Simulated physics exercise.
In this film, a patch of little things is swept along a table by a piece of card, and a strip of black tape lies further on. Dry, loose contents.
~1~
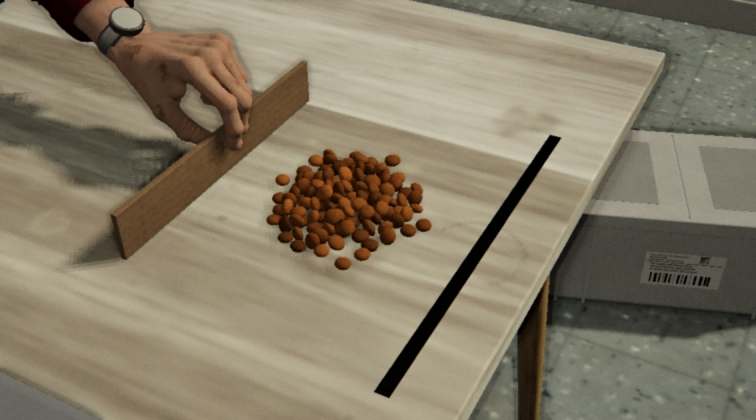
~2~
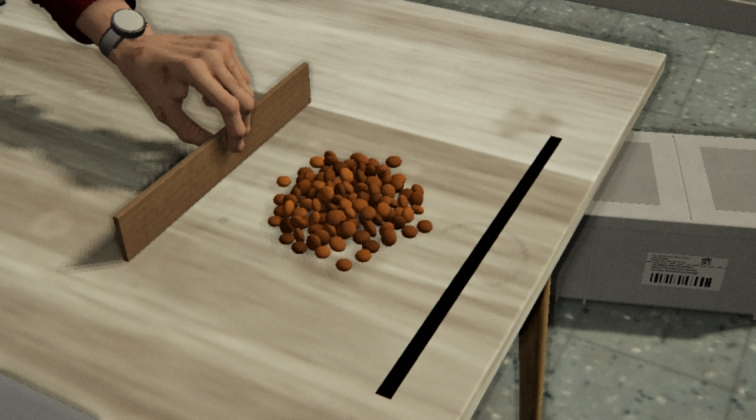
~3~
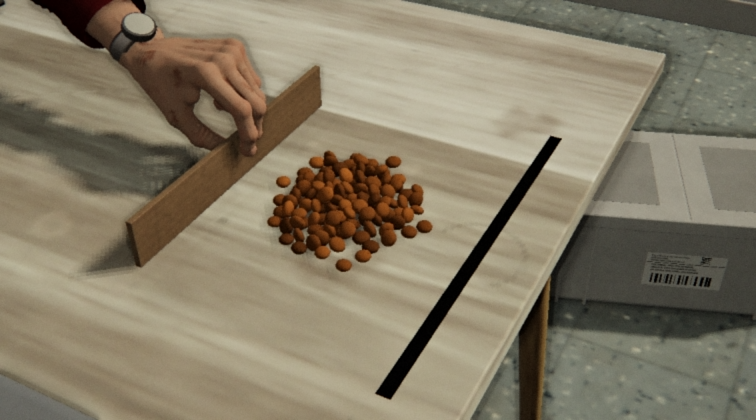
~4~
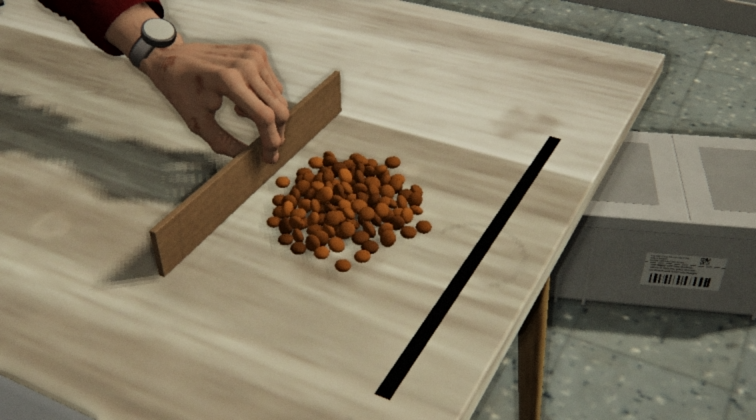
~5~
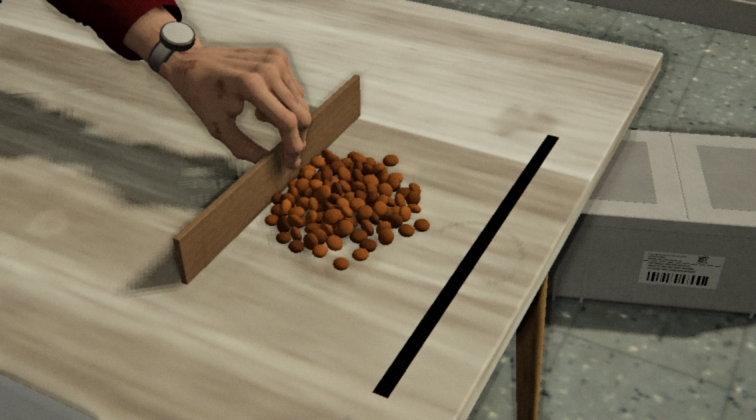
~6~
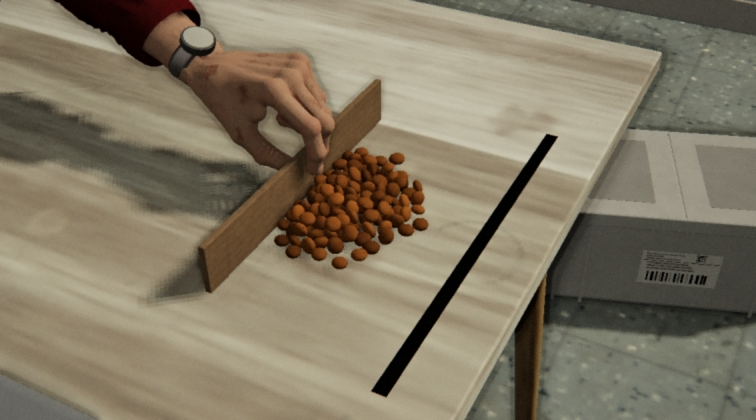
A hand slides a piece of card rightward along a table into a heap of brown bits.
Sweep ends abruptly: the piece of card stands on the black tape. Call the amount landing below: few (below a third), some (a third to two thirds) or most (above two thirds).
Some.
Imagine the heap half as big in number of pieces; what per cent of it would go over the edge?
Around 30 percent.
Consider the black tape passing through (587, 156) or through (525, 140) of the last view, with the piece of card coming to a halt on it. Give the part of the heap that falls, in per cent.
100 and 20 percent, roughly.
Soon after the last picture, piece of card still moving, near (394, 179); heap all on the table, its front near (501, 250).
A little later, piece of card stopped at the black tape; heap about a quarter over the edge.
Later still, piece of card stopped at the black tape; heap about half over the edge.
At rest, piece of card stopped at the black tape; heap about half over the edge.
